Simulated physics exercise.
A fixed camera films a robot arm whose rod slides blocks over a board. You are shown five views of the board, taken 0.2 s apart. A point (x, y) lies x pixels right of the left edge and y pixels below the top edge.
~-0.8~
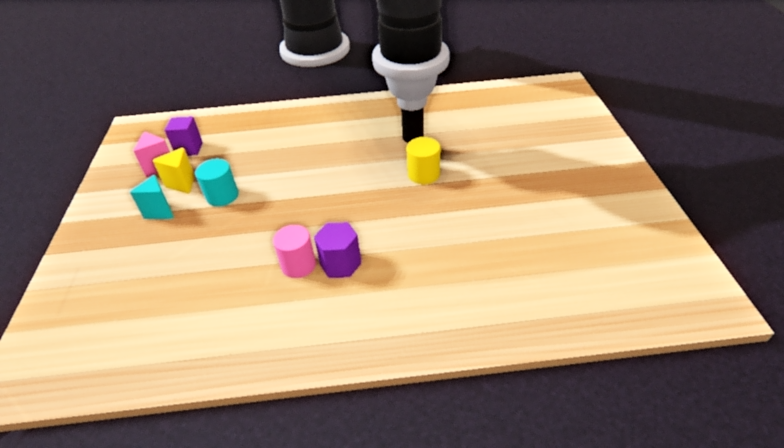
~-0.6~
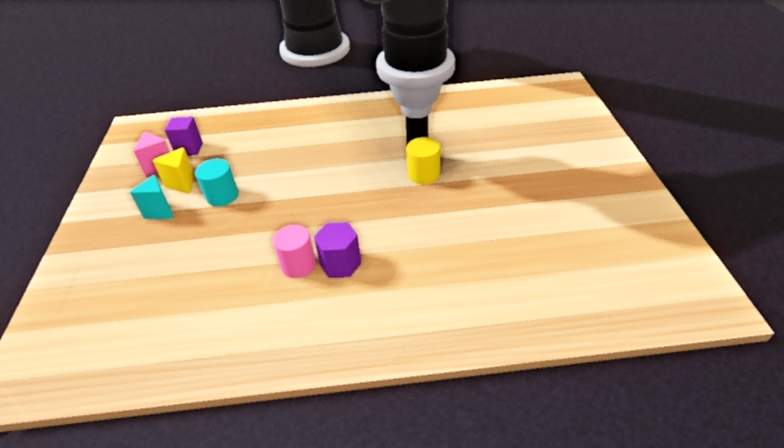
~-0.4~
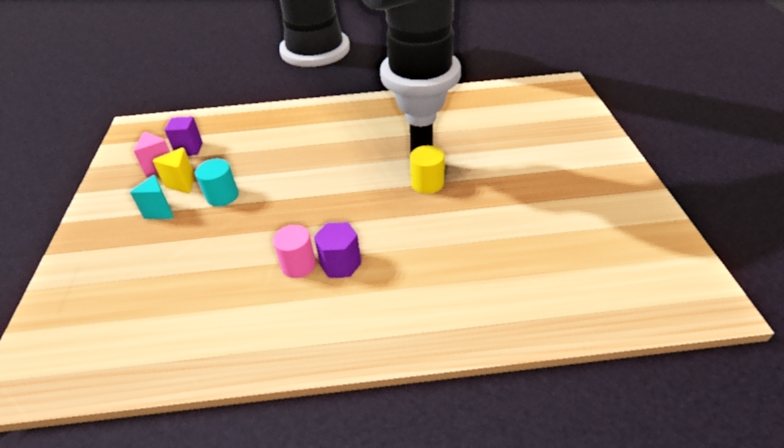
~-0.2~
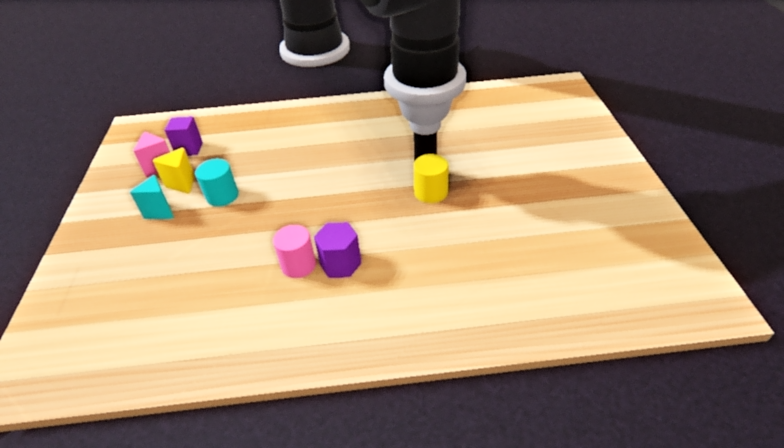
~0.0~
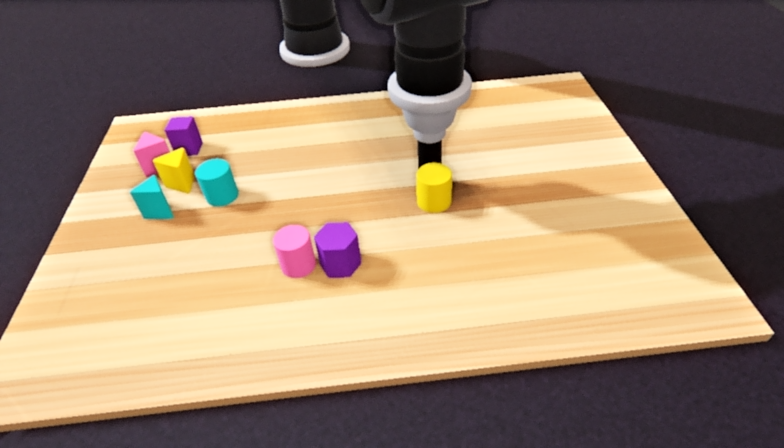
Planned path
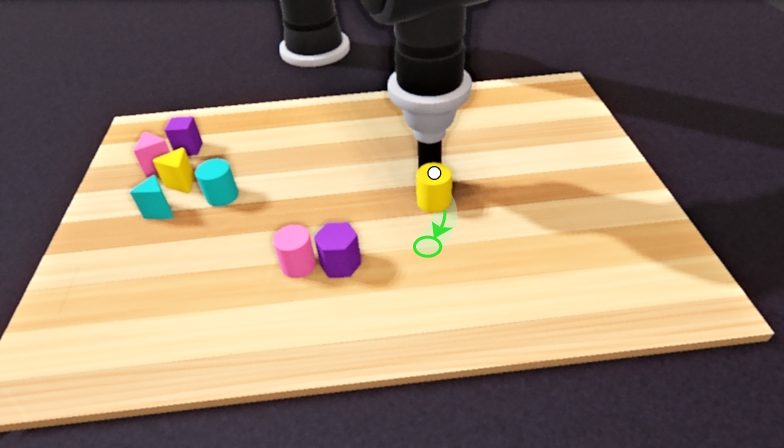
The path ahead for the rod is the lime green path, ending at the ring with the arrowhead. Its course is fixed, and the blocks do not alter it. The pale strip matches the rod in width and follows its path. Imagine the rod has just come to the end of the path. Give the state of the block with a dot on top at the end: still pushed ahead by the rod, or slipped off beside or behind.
Still being pushed.
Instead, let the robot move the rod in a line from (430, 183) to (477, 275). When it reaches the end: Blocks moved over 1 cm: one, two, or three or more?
Once the path ends, one block will have shifted.
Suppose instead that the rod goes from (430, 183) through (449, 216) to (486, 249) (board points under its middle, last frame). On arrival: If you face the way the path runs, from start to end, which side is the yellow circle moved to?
Toward the right.
The drawn path runs from (430, 183) through (443, 202) and (443, 224) to (428, 247); the dot is on the yellow circle.
The first path, step by step. One third of the way, rod (443, 190); yellow circle (441, 194).
Two thirds of the way, rod (443, 212); yellow circle (437, 218).
At the end, rod (428, 234); yellow circle (428, 242).
